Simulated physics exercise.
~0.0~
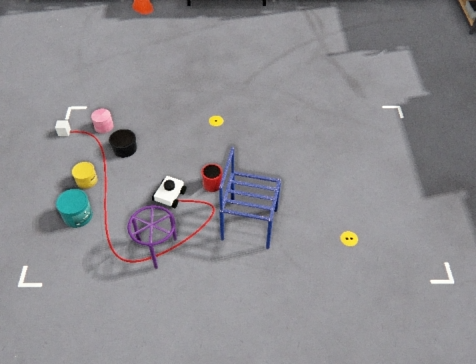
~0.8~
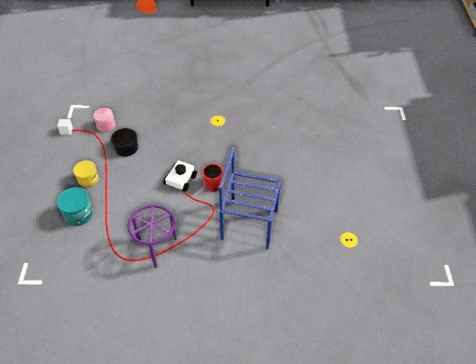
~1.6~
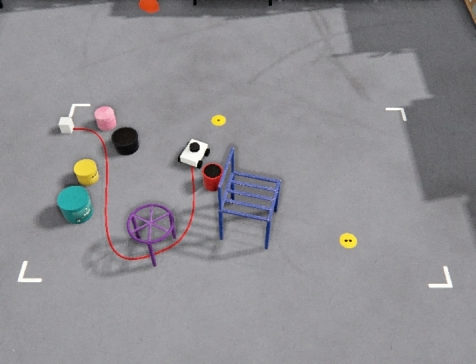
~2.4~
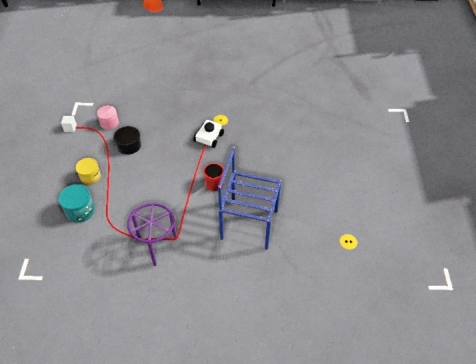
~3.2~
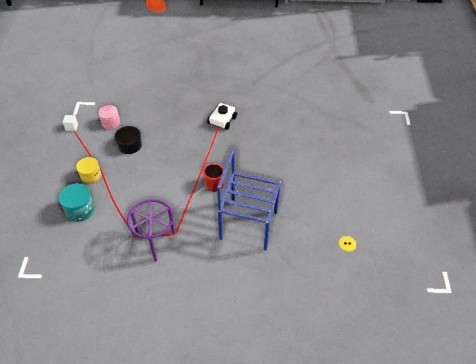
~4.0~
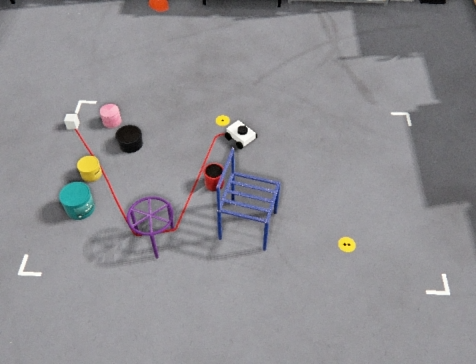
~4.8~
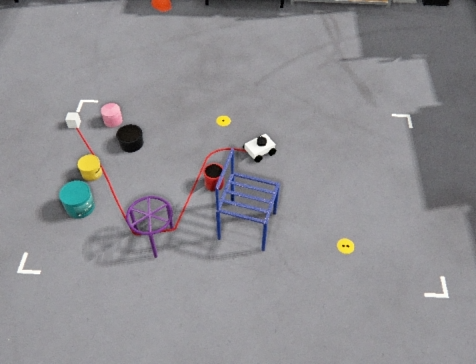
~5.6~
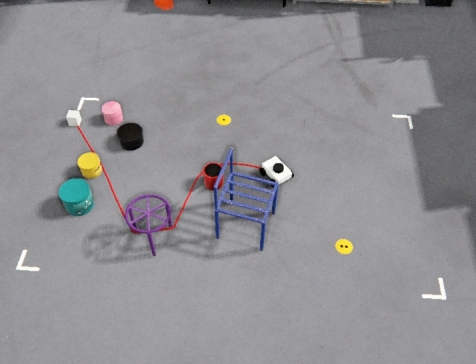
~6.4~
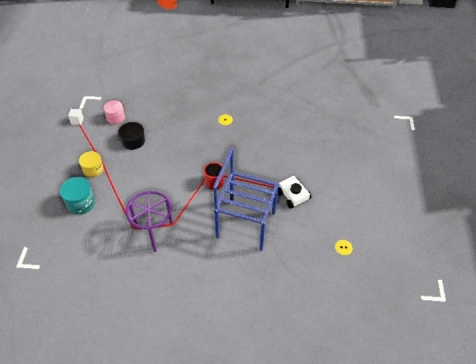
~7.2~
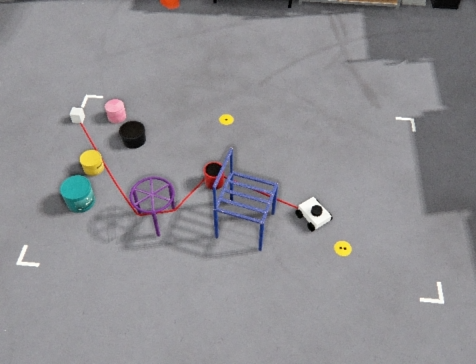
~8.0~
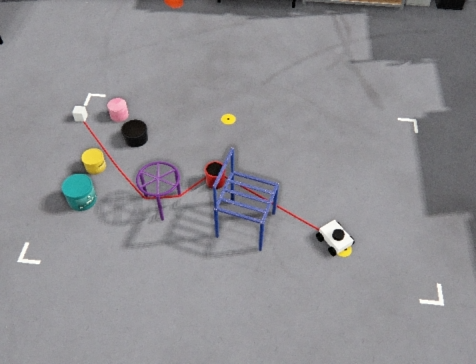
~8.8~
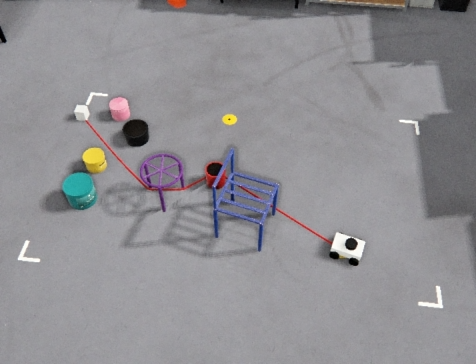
A small white cart trailing a thin red lead stands between a purple stool and a red pot on a grey floor, seen from above at an angle. A blue chair stands to the right, with pink, black, yellow and teal containers to the left, near the white block holding the lead's other end. The cart drives up and right to the far yellow mark, then turns down and right behind the chair towards the second. The lead tightens around the stool and drags it a short way upward. The cart stops at the second mark, the containers and chair still in place.
